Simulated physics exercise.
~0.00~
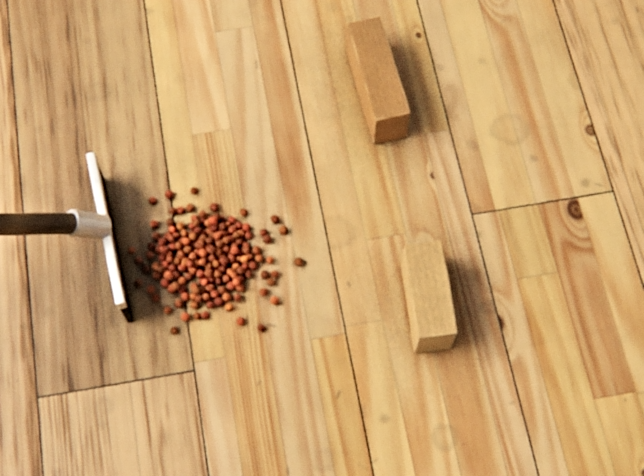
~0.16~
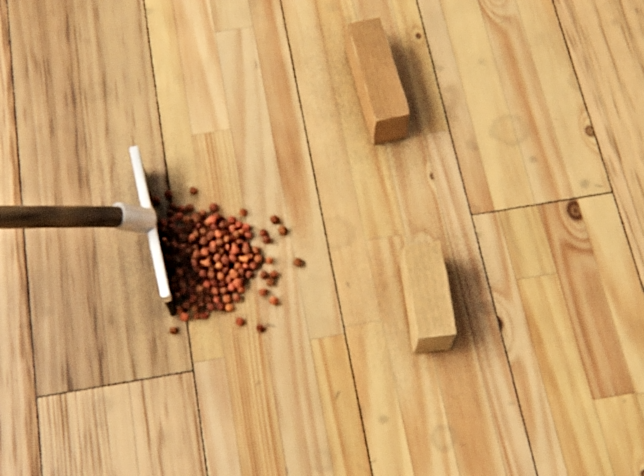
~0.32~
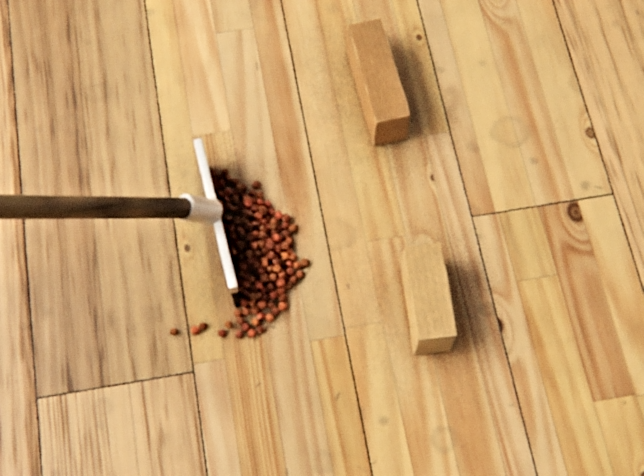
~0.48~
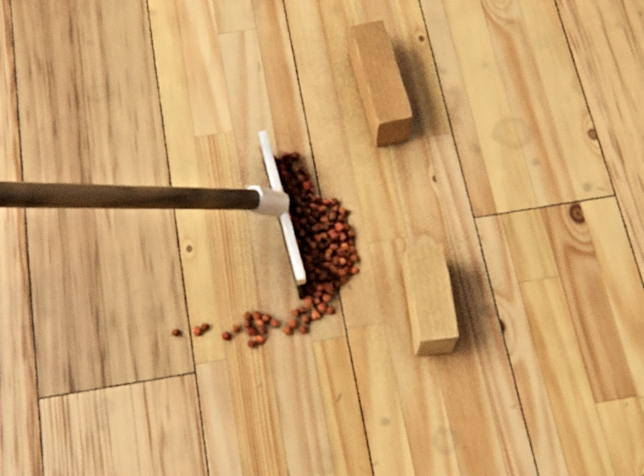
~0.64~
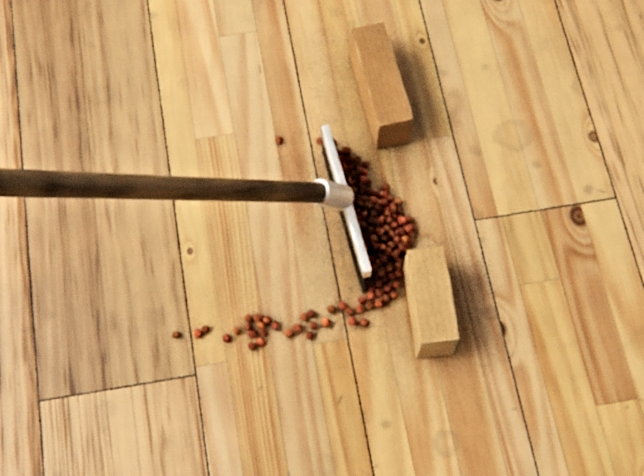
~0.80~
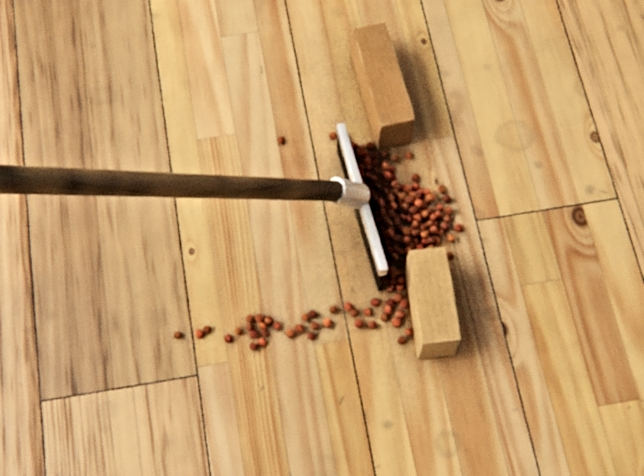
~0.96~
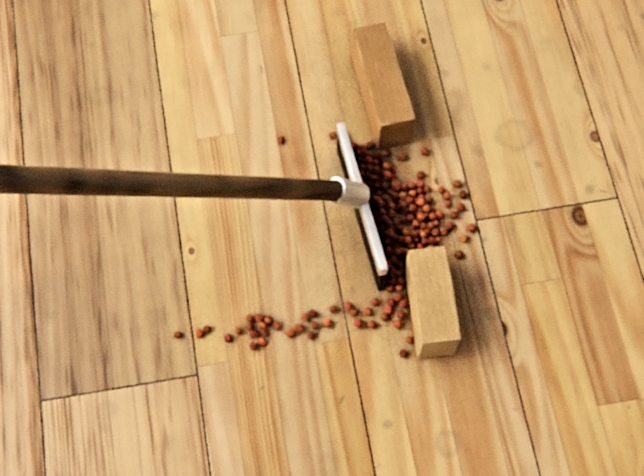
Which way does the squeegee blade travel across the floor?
The blade travels to the right, pushing the pellets toward the two wooden blocks.
